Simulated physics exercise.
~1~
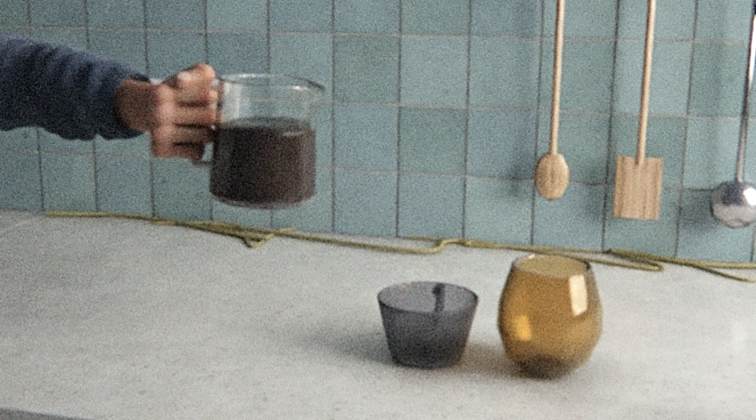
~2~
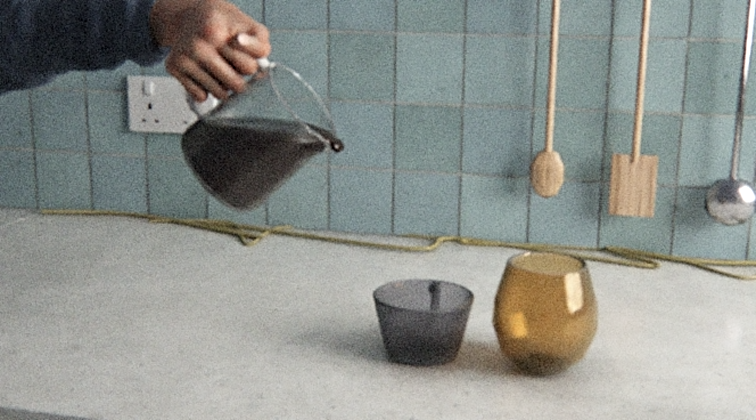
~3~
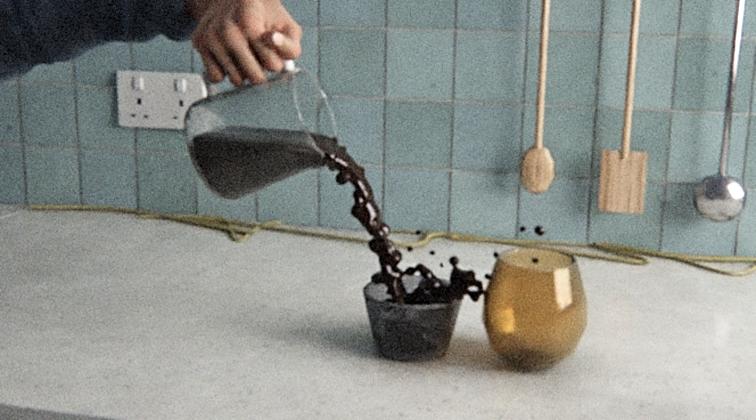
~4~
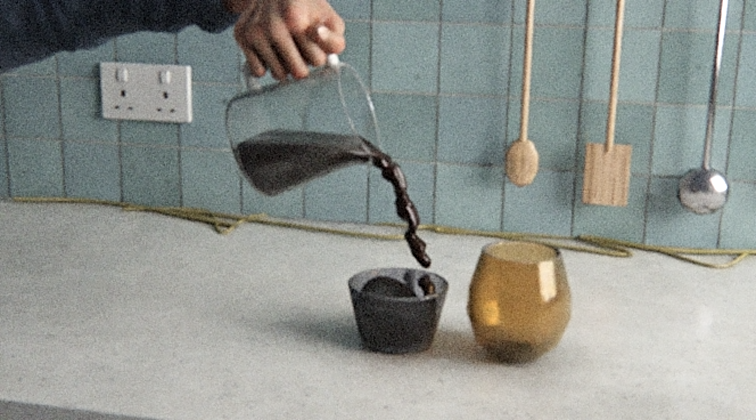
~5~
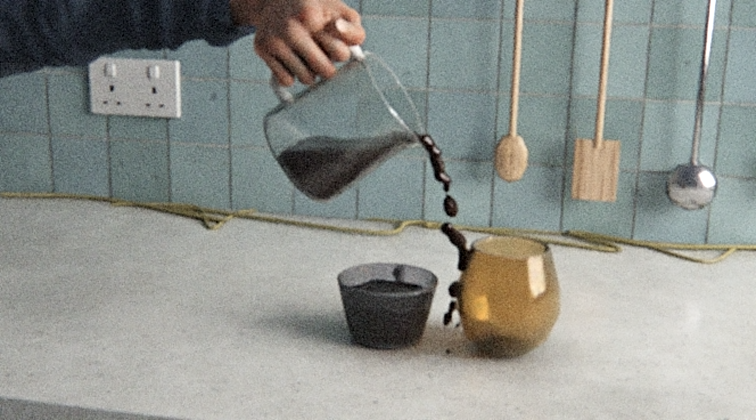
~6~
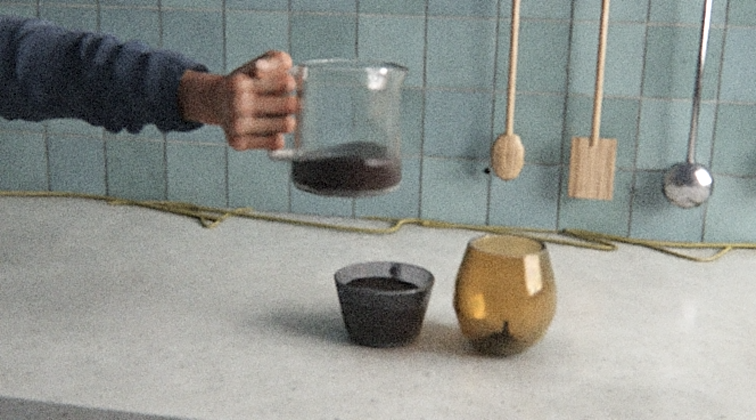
A hand tilts a glass pitcher, splashing dark coffee into a grey cup, then rights it.
